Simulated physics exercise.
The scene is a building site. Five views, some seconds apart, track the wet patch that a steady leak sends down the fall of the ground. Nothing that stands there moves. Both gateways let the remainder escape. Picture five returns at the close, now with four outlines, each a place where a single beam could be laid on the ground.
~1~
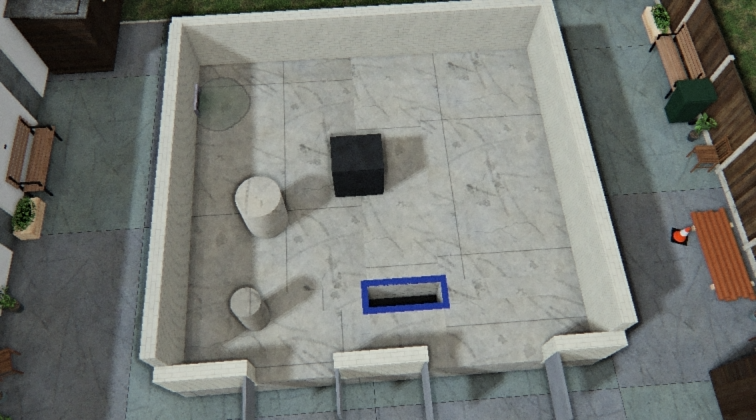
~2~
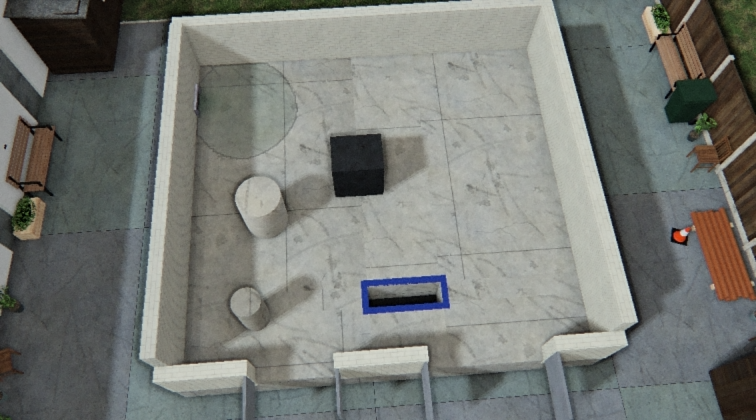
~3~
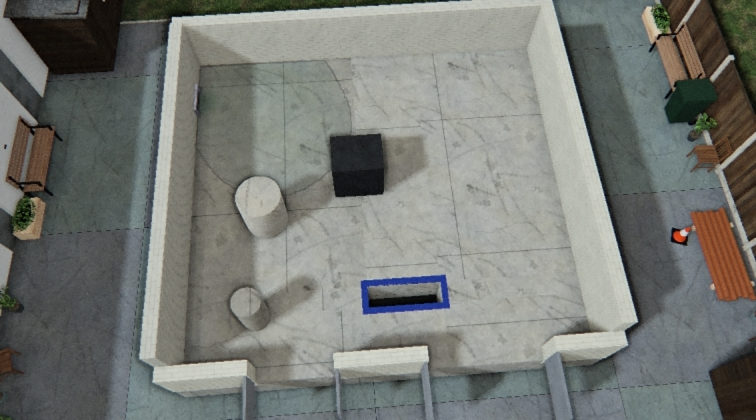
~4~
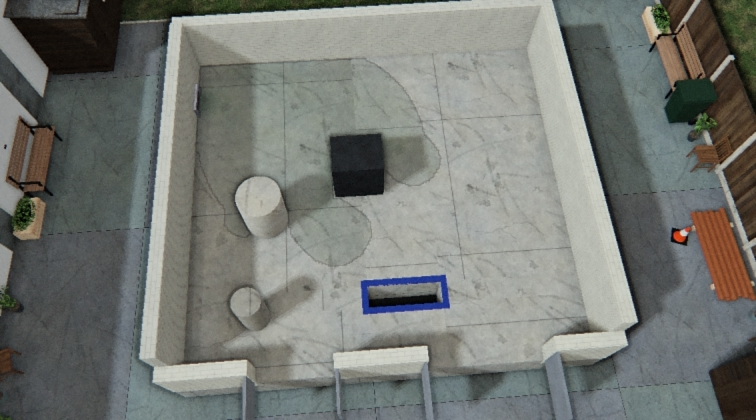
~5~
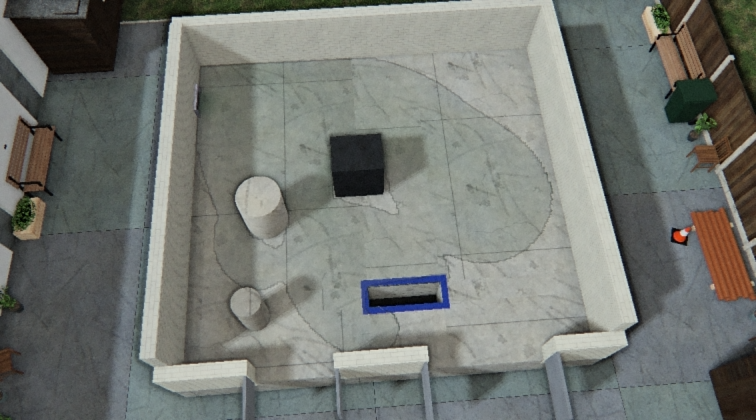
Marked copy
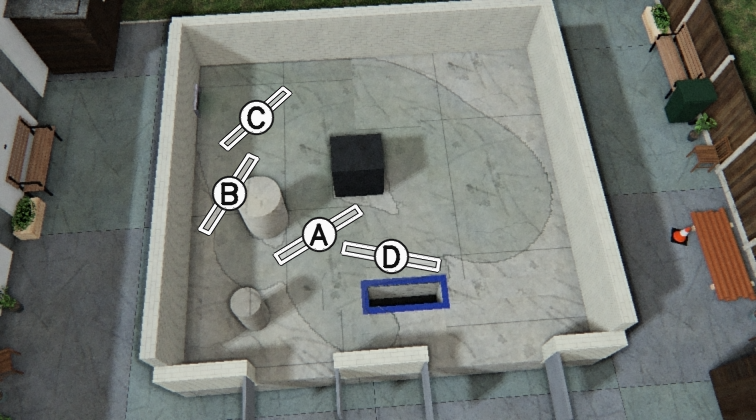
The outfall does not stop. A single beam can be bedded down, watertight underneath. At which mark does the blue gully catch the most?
Spot B.
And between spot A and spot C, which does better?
Spot C.
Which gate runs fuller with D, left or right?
The right one.
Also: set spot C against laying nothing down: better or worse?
It is worse.
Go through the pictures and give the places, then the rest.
Outfall at (197, 101); blue gully at (405, 294); open gate at (483, 351); open gate at (296, 366); front seen at (241, 111), 2 % of the ground wet; blue gully still dry, in the first frame.
Front seen at (288, 124), 8 % of the ground wet; blue gully still dry, in the second frame.
Front seen at (345, 111), 18 % of the ground wet; blue gully still dry, in the third frame.
Front seen at (434, 153), 32 % of the ground wet; blue gully still dry, in the fourth frame.
Front seen at (546, 197), 56 % of the ground wet; blue gully taking water, in the fifth frame.
On the marked copy, A from (278, 259) to (358, 209); B from (204, 231) to (252, 156); C from (224, 146) to (286, 90); D from (344, 248) to (438, 265).
With A, about 4 % of the stream goes into the blue gully, about 95 % out by the gates.
With B, about 17 % of the stream goes into the blue gully, about 83 % out by the gates.
With C, about 10 % of the stream goes into the blue gully, about 90 % out by the gates.
With D, about 7 % of the stream goes into the blue gully, about 93 % out by the gates.
